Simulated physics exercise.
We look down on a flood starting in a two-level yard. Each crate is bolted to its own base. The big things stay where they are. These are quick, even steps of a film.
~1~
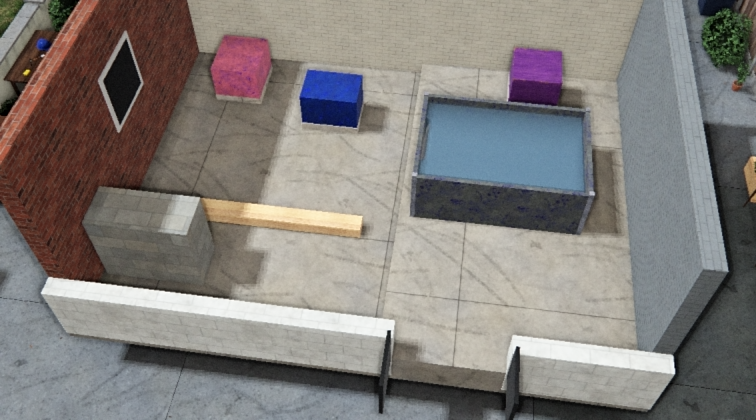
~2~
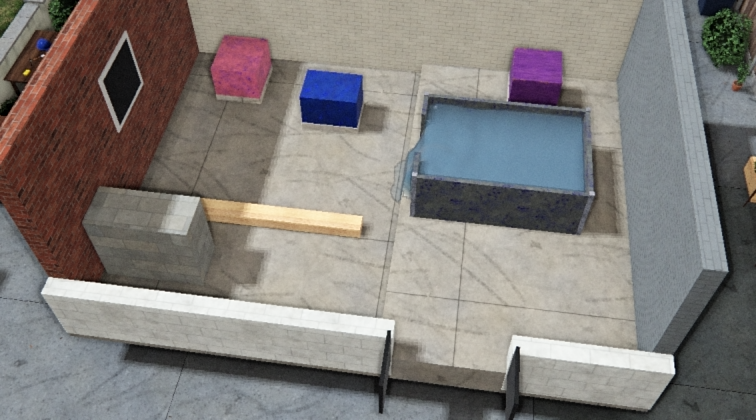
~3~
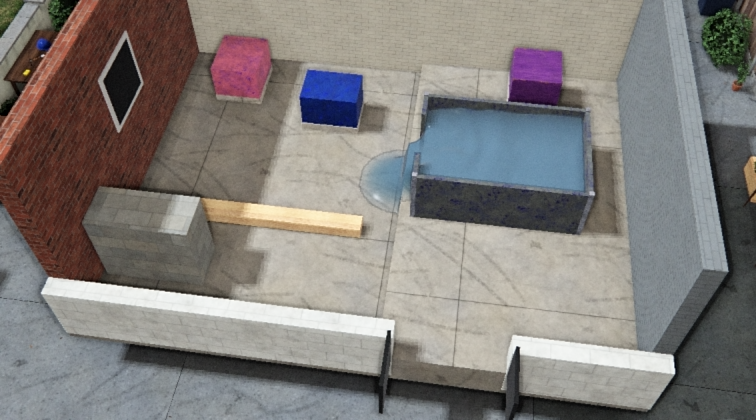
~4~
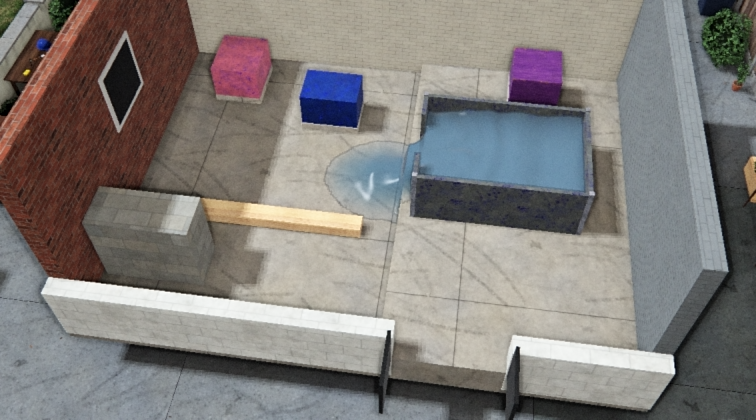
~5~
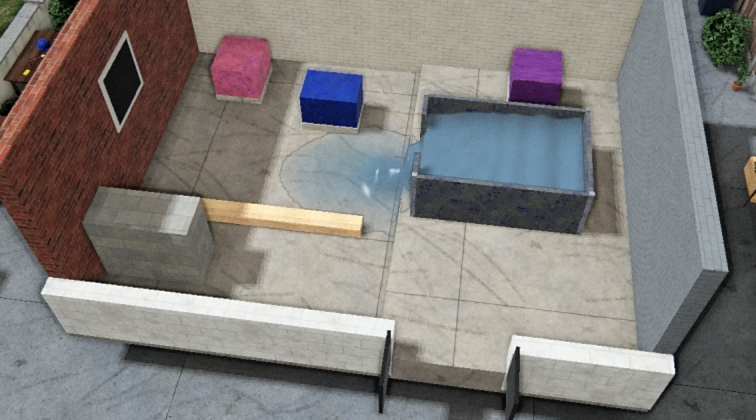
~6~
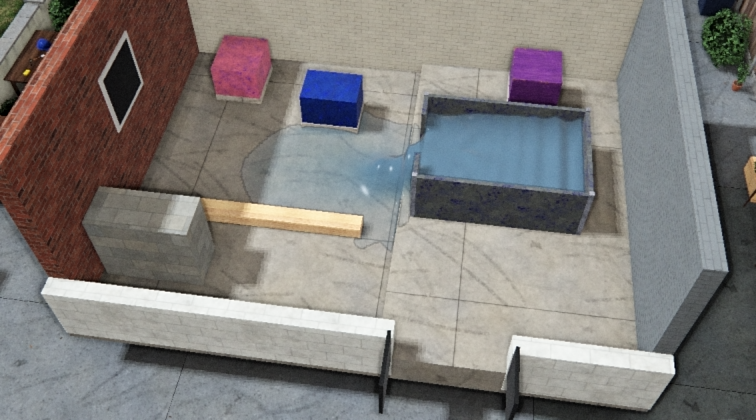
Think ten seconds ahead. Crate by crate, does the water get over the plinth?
The blue crate is wetted; the purple crate escapes dry; the pink crate is wetted.
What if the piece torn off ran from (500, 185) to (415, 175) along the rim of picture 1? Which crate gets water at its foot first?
The pink crate.
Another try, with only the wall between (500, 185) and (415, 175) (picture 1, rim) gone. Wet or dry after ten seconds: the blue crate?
Then: Blue crate escapes it.
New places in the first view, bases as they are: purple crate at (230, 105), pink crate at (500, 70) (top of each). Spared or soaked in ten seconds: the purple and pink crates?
The purple one is topped, the pink one stays dry.
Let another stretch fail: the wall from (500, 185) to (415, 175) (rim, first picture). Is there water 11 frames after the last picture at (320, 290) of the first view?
There: Under water.
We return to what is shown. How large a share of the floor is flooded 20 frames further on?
Roughly 50 per cent.
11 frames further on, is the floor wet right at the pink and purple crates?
In short: Pink crate reached; purple crate not reached.
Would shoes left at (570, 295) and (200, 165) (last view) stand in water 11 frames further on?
As listed: Free of water, awash.
A moment on, water covers 30 % of the floor; the blue crate water round its plinth, the purple crate not reached, the pink crate water round its plinth.
Next, water covers 35 % of the floor; the blue crate water round its plinth, the purple crate not reached, the pink crate water round its plinth.
Then, water covers 50 % of the floor; the blue crate water round its plinth, the purple crate not reached, the pink crate water round its plinth.
Later, water covers 60 % of the floor; the blue crate water round its plinth, the purple crate not reached, the pink crate water round its plinth.
In the end, water covers 60 % of the floor; the blue crate was topped, the purple crate stayed above the water, the pink crate was topped.
